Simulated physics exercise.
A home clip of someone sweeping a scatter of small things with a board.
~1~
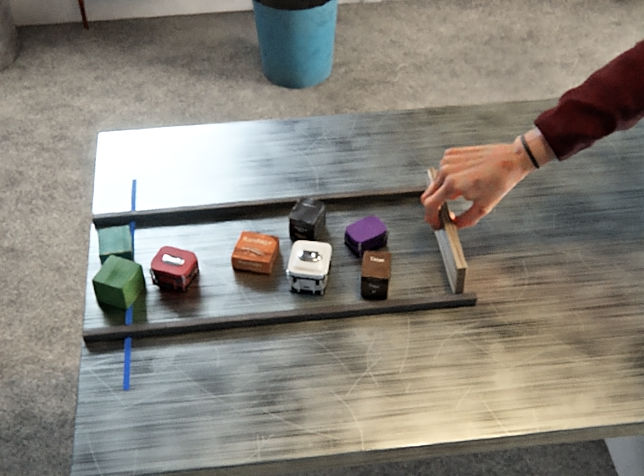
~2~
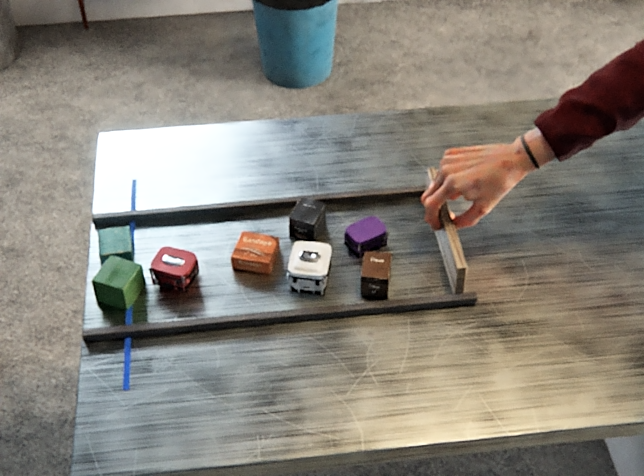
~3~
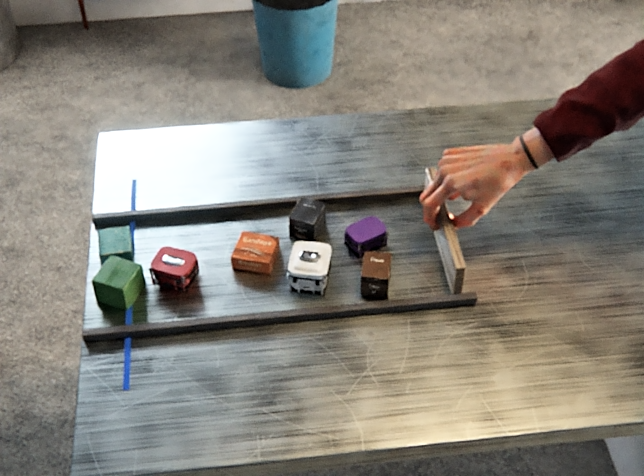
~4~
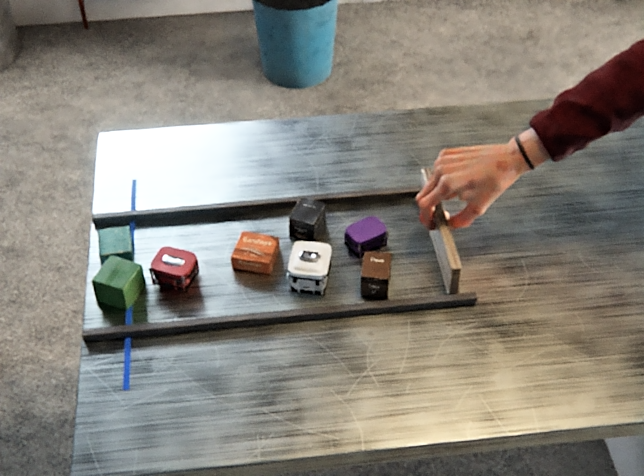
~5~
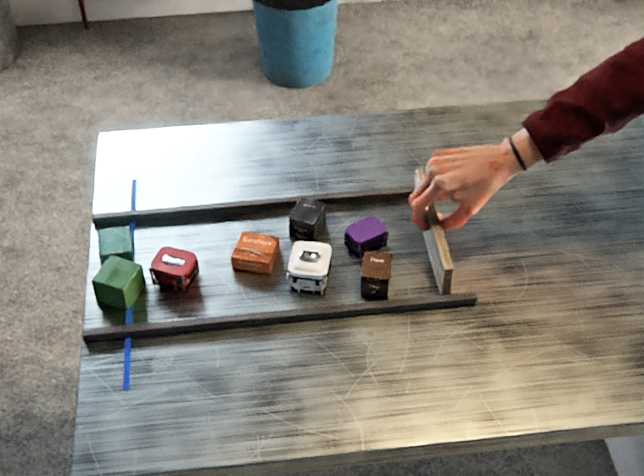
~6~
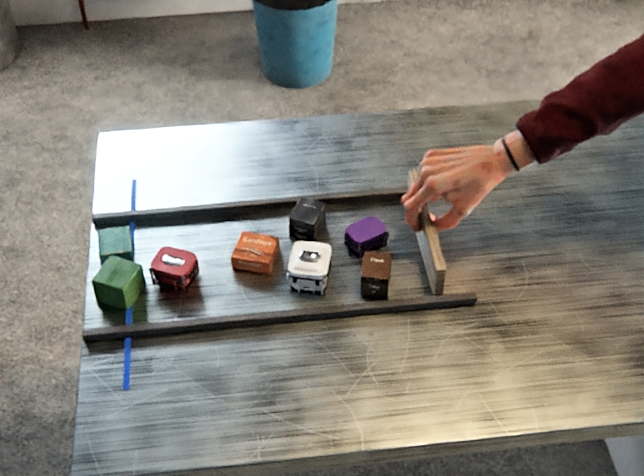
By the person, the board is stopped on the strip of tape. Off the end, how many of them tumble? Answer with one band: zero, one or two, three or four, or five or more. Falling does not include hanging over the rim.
Three or four.
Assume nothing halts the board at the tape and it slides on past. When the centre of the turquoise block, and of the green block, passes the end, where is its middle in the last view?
The turquoise block gives roughly (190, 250), the green block roughly (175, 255).
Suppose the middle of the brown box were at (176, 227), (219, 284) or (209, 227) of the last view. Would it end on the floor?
Place by place: It is pushed off, it is pushed off, it is pushed off.
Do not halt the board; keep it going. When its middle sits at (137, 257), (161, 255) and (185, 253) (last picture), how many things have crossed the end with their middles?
Per position: 4 / 2 / 1.
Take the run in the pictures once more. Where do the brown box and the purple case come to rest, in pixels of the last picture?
Final positions: Near (113, 308); near (112, 253).
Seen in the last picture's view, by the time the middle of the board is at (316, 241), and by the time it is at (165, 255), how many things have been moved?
At the first spot 5, then 8.
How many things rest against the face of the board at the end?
Contact count: 3.
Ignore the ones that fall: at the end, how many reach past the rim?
The overhang total is 1.
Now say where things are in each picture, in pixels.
In the first frame, turquoise block (116, 247); green block (119, 282); red case (175, 269); board (445, 230); tape (131, 273).
In the second frame, green block (119, 282); brown box (376, 274).
In the third frame, red case (175, 269); orange box (256, 252).
In the fourth frame, turquoise block (116, 247); purple case (366, 237).
In the fifth frame, green block (119, 282); board (433, 231).
In the sixth frame, turquoise block (116, 247); green block (119, 282); red case (175, 269); board (425, 231); tape (131, 273).
Early on, none off yet; turquoise block at rest near (116, 247); green block at rest near (119, 282); red case at rest near (175, 269).
Finally, the number that fall off is three or four; lost, orange box, red case, green block and turquoise block.
